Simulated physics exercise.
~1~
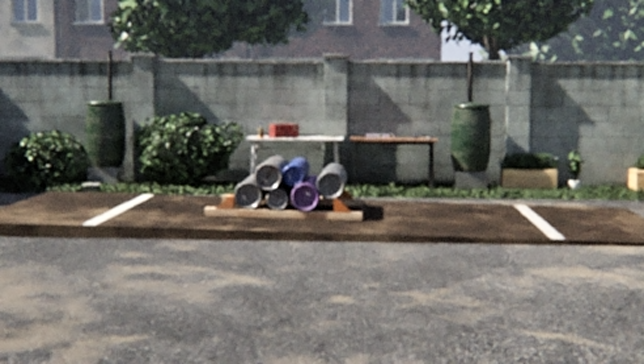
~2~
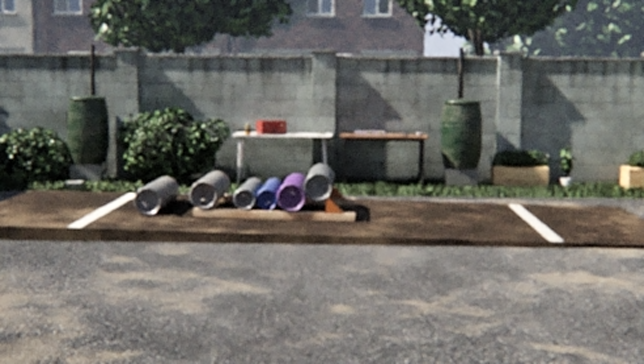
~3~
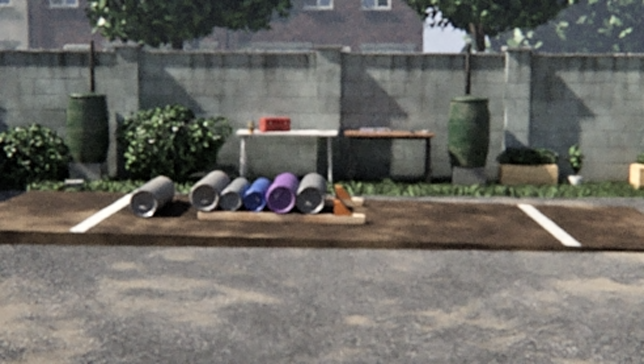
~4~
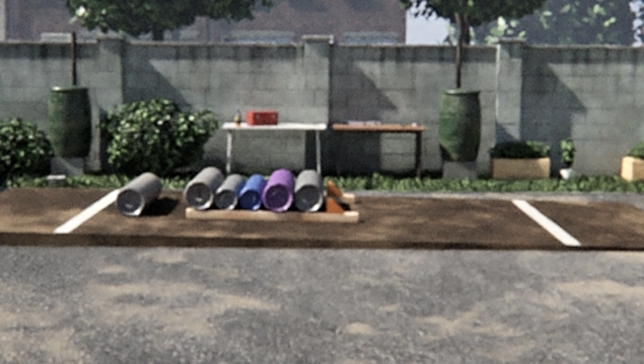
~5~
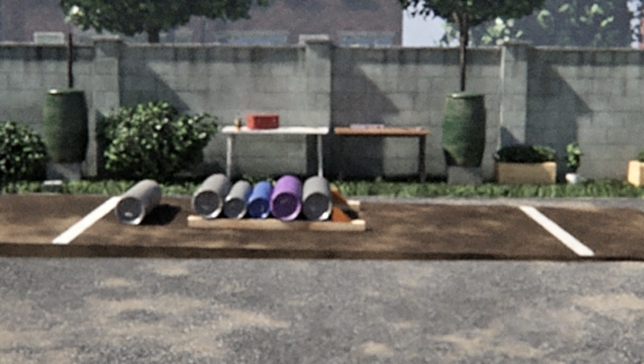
Six cylinders, one purple and one blue among the grey, sit stacked on low timbers between two wedges on a strip of brown soil, in front of a block wall. The left wedge is suddenly gone and the pile collapses leftward, spreading into a row. The blue one drops down and rolls left, while the purple one shifts left beside it. A grey cylinder rolls off the timbers onto the soil and stops near the left white line. The rest settle side by side, with purple and blue still on the timbers.
